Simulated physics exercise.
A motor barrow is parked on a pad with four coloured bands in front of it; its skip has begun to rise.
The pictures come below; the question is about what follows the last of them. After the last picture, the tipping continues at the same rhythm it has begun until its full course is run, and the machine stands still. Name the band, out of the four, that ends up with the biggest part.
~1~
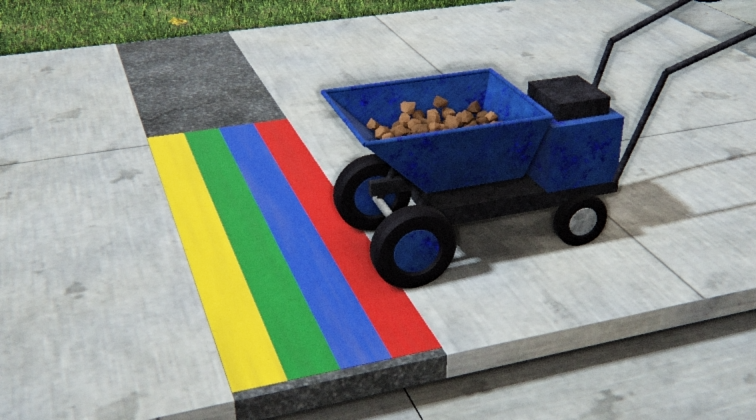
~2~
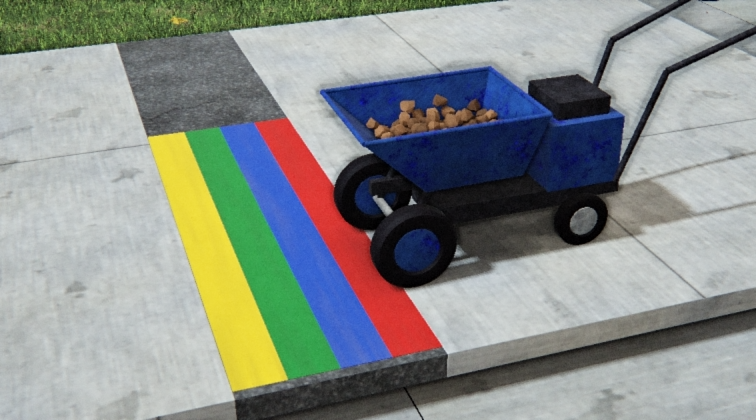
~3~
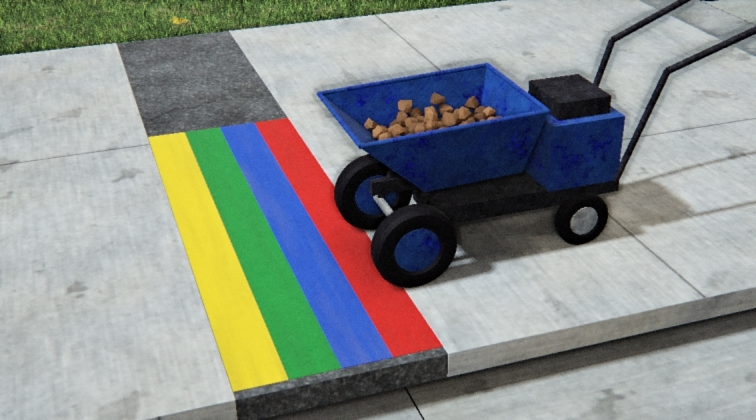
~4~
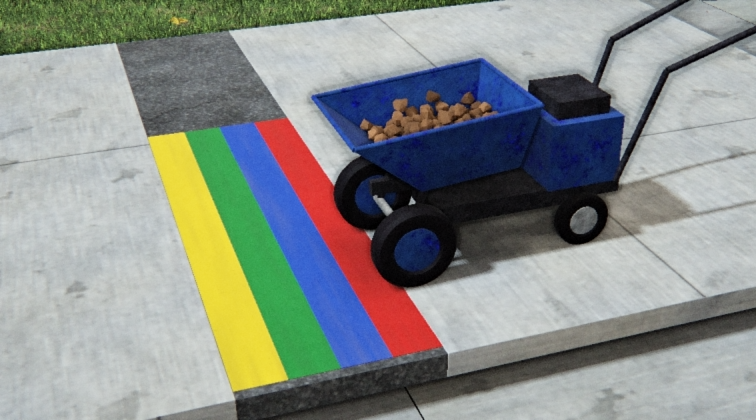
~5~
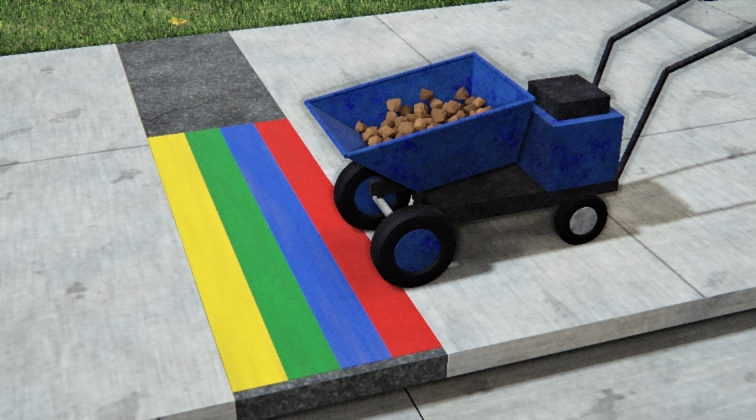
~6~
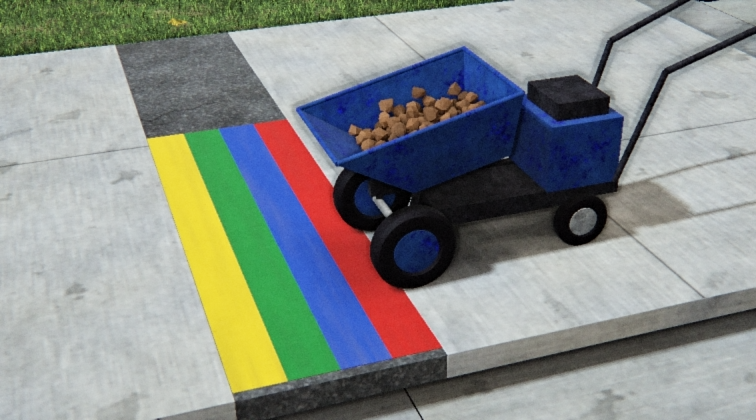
The yellow band.
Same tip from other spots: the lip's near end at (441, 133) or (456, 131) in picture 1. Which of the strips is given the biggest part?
Blue first, blue second.
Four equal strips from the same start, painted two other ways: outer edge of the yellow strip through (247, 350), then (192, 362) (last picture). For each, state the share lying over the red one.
I'd put it at some 0 % for the first and some 0 % for the second.
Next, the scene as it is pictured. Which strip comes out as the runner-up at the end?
I'd say the green strip.
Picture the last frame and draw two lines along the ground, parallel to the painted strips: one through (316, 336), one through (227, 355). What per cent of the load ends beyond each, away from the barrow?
Roughly 100 and 40 percent.
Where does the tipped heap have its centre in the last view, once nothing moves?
The centre ends up roughly at (212, 283).
Soon, skip tipped steeply; all in the skip.
A while on, skip tipped steeply; most in the skip; a small part over the green strip; a small part over the yellow strip.
Towards the end, skip tipped right over; a small part in the skip; about a quarter over the green strip; about a third over the yellow strip; about a third off the paint.
Finally, skip tipped right over; a small part in the skip; none over the red strip; none over the blue strip; about a quarter over the green strip; about a third over the yellow strip; about a third off the paint.
